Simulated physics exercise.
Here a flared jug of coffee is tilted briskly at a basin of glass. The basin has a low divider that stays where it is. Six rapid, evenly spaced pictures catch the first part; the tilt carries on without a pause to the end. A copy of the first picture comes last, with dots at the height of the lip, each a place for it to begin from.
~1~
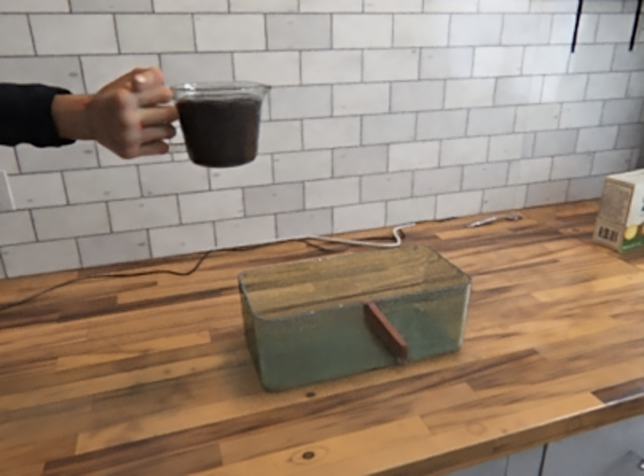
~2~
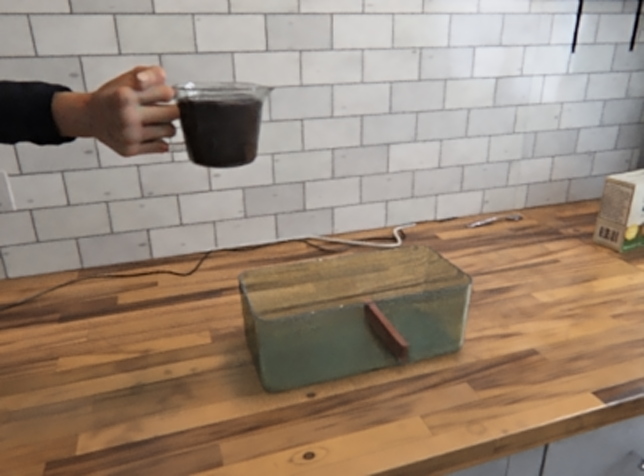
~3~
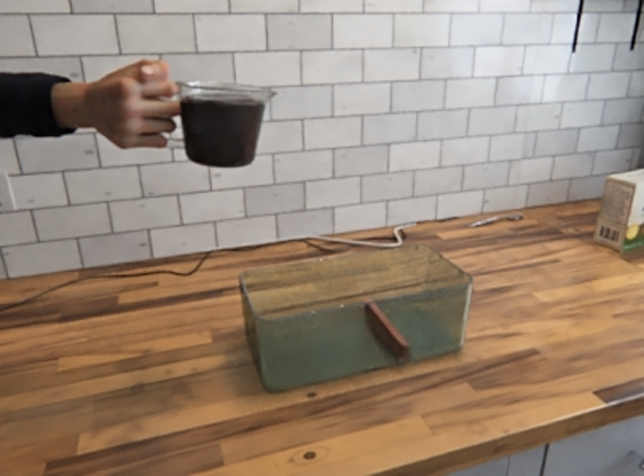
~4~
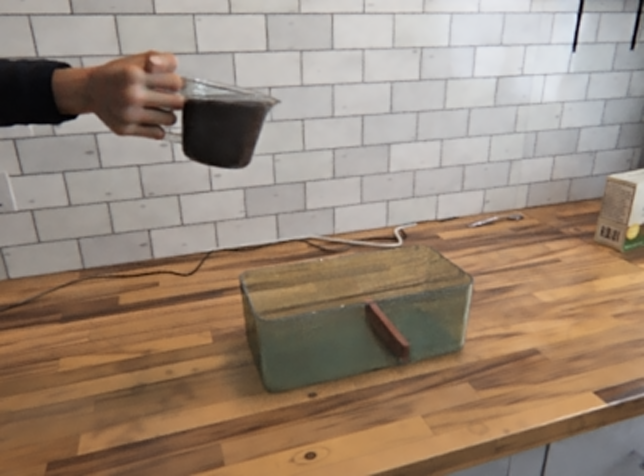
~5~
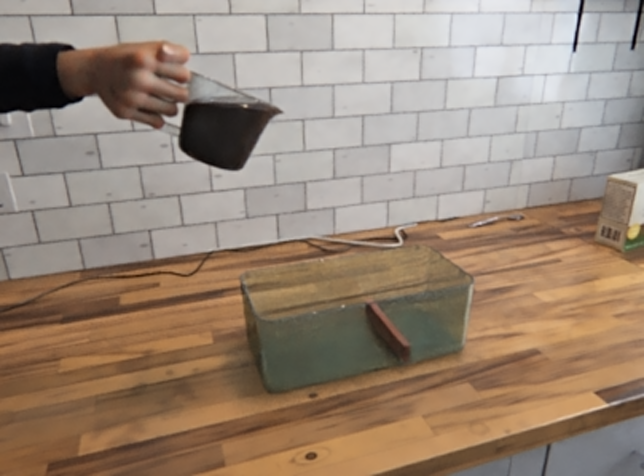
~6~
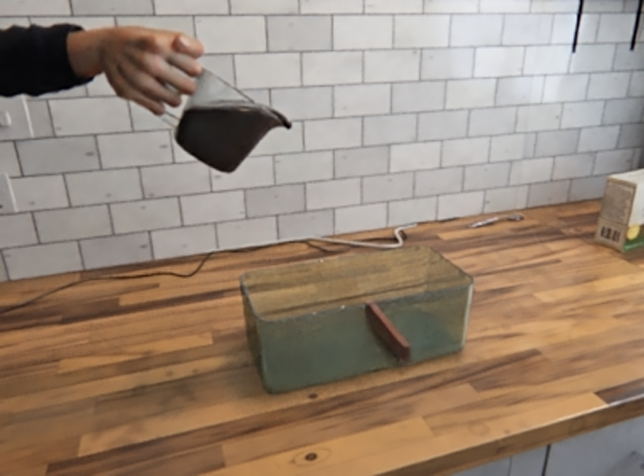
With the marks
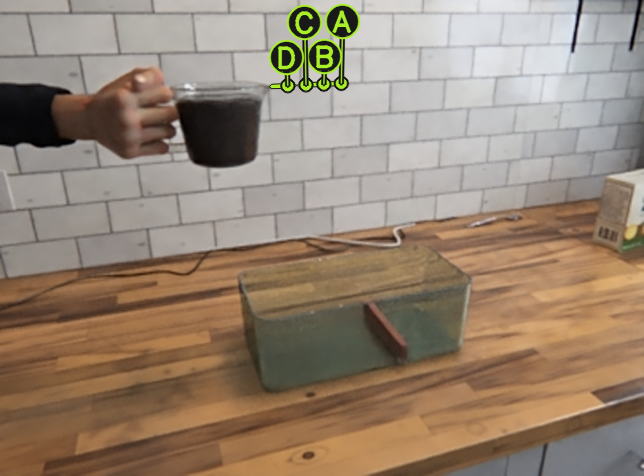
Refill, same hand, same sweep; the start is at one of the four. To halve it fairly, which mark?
Best: A.
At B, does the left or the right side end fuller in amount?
The left one.
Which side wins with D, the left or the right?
The left one.
On the marked copy, A at (341, 83); B at (323, 84); C at (306, 84); D at (287, 85).
Choosing A, about 48 % ends left of the wall and 48 % right of it; 4 % is lost outside.
Choosing B, about 74 % ends left of the wall and 19 % right of it; 7 % is lost outside.
Choosing C, about 83 % ends left of the wall and 10 % right of it; 7 % is lost outside.
Choosing D, about 80 % ends left of the wall and 15 % right of it; 5 % is lost outside.
